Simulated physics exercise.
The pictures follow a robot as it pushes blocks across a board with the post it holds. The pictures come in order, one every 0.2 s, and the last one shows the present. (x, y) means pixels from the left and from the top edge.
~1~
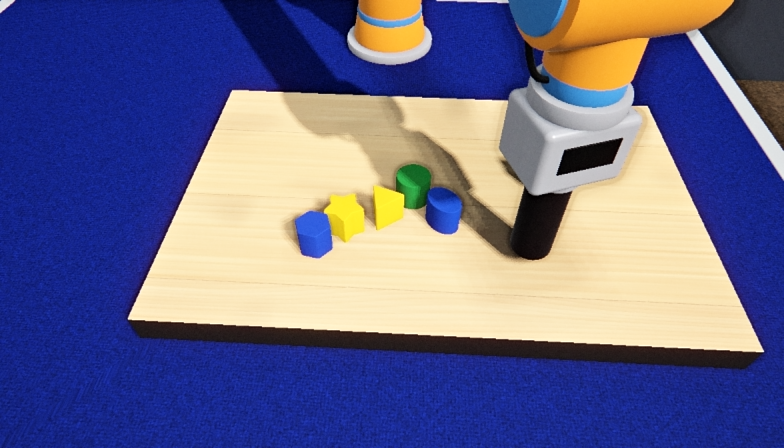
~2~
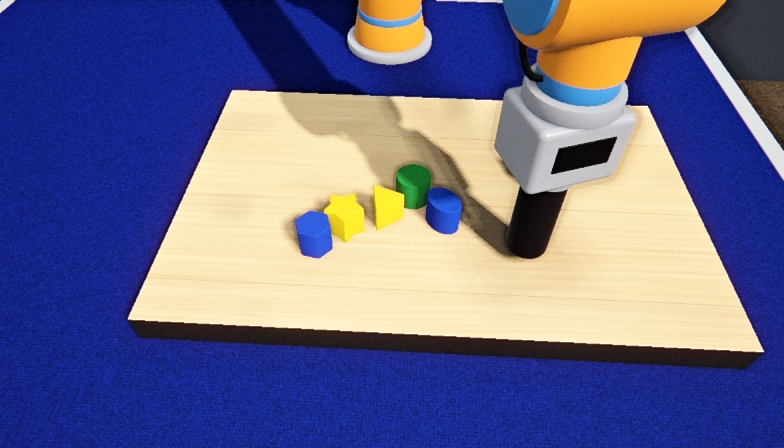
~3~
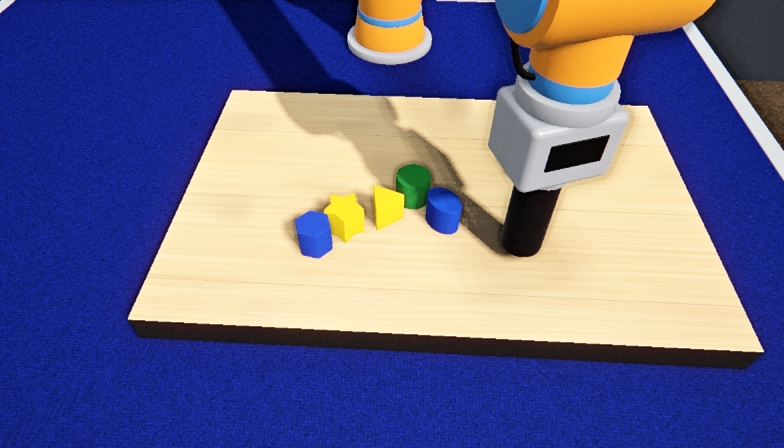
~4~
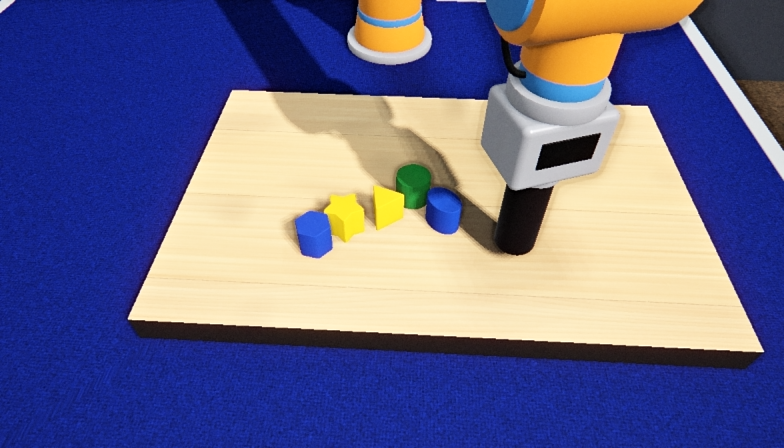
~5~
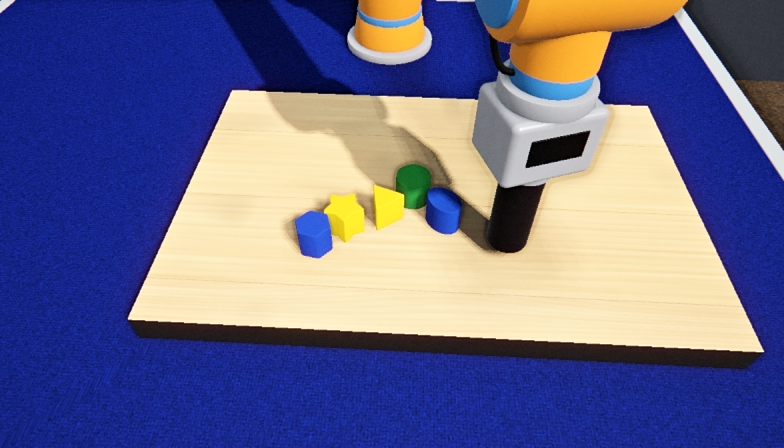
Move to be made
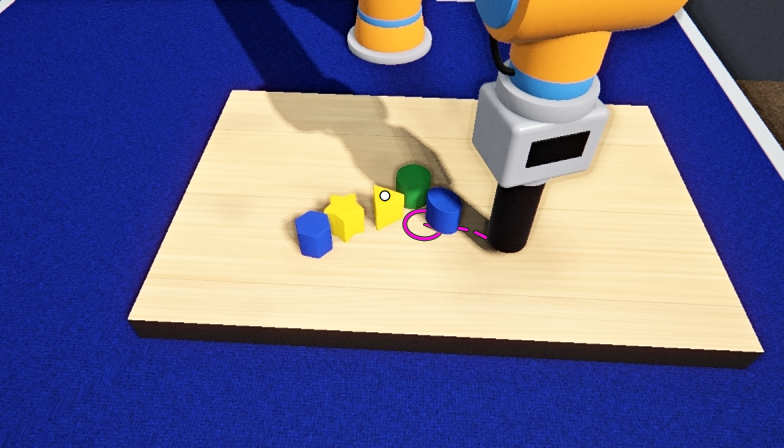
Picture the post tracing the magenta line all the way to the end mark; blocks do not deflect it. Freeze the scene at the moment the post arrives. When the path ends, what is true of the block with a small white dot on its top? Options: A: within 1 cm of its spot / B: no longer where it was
B - no longer where it was.
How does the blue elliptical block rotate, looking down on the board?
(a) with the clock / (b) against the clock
My pick is a.
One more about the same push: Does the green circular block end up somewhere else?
Yes
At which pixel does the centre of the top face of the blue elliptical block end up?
The middle of the upper face of the blue elliptical block will lie at about (398, 185) in the picture.
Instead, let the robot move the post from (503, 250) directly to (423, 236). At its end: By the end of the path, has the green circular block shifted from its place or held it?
By the last moment of the path, the green circular block has shifted.
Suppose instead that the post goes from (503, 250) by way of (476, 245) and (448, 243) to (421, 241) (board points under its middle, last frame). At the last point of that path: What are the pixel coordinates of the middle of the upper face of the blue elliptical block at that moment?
The point I'd pick in the picture is (423, 192).
The line goes from (503, 250) via (480, 234) and (452, 227), ending at (424, 224); the dot is on the yellow triangular block.
What follows on the original path. Halfway along, post (467, 219); green circular block (411, 174); blue elliptical block (433, 195).
At the end, post (425, 214); yellow star-shaped block unmoved; yellow triangular block (371, 193), turned 45° anticlockwise; green circular block (399, 161); blue elliptical block (398, 185), turned 40° clockwise.
